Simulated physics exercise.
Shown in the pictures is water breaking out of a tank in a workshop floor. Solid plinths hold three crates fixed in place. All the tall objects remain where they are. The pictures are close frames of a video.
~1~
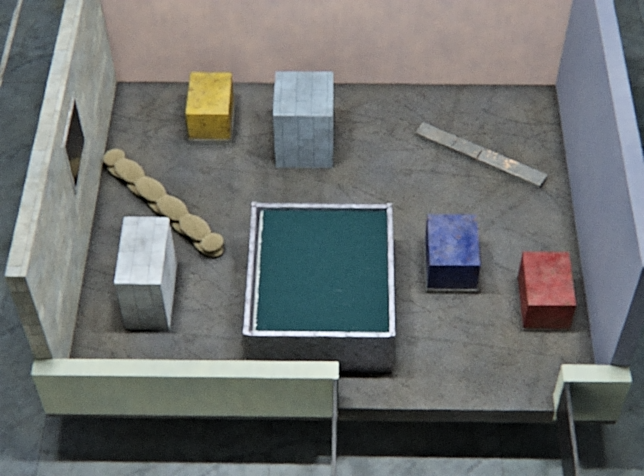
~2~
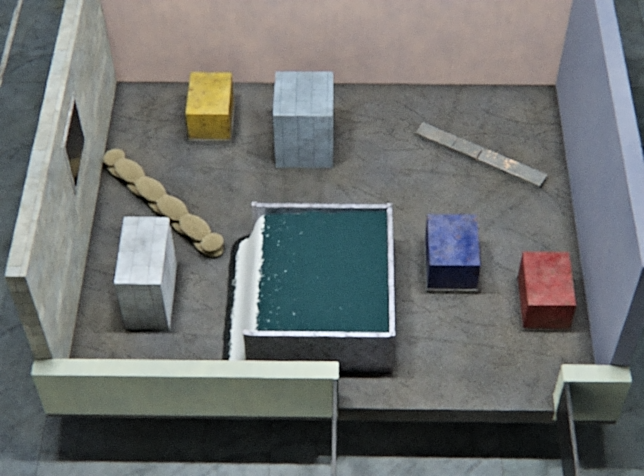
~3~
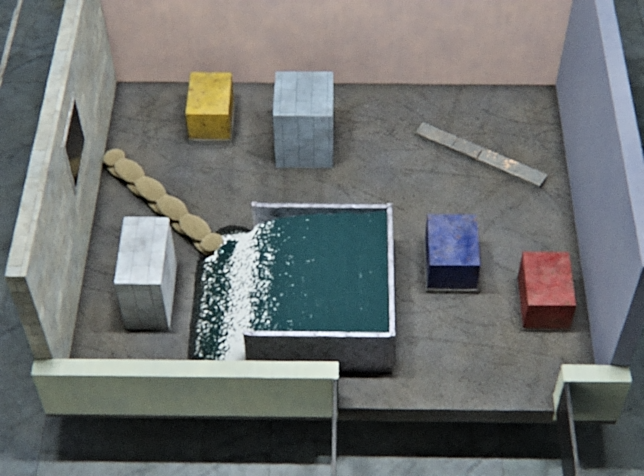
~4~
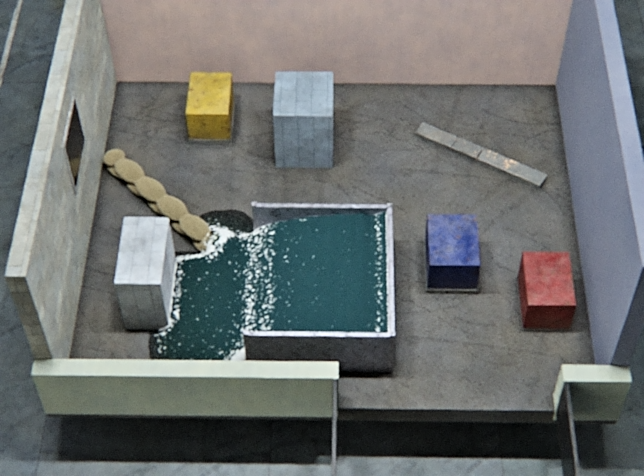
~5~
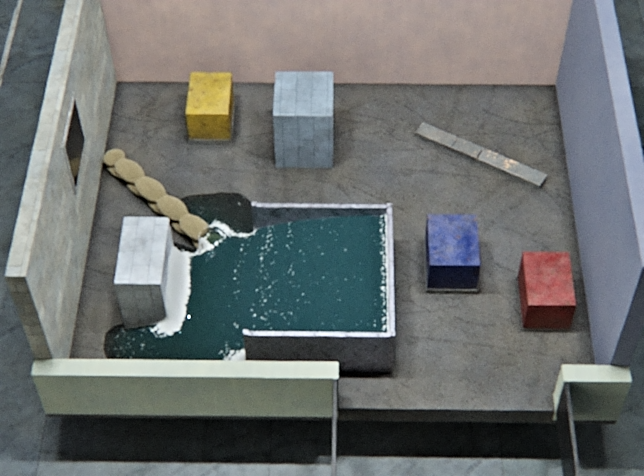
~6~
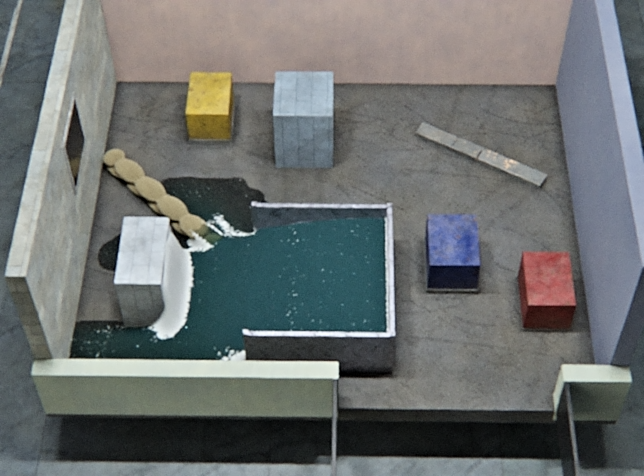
A tank of dark green water opened on its left side, and the water poured out with white foam, spread left across the gray floor, and washed around the pale block near the front wall.
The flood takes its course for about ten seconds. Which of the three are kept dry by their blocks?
Outcome: The yellow crate picks up moisture; the blue crate remains moisture-free; the red crate picks up moisture.
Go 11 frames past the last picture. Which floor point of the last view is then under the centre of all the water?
Around pixel (204, 286) of the last picture.
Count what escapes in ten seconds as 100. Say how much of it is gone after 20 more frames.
Near 15 in a hundred.
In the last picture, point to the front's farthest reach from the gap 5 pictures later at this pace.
Farthest reach: (136, 111).
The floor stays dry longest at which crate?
I'd pick the blue one.
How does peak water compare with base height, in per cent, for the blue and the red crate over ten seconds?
70 and 200 %, roughly.
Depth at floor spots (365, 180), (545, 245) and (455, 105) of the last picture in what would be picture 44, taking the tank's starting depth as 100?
First spot 2 %, second 0 %, third 4 %.
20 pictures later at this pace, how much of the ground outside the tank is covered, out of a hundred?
Around 50 percent.
A moment on, water covers 30 % of the floor; the yellow crate water round its plinth, the blue crate not reached, the red crate not reached.
Next, water covers 40 % of the floor; the yellow crate water round its plinth, the blue crate not reached, the red crate not reached.
Then, water covers 50 % of the floor; the yellow crate water round its plinth, the blue crate not reached, the red crate not reached.
Later, water covers 70 % of the floor; the yellow crate water round its plinth, the blue crate water round its plinth, the red crate water round its plinth.
In the end, water covers 90 % of the floor; the yellow crate was topped, the blue crate stayed above the water, the red crate was topped.
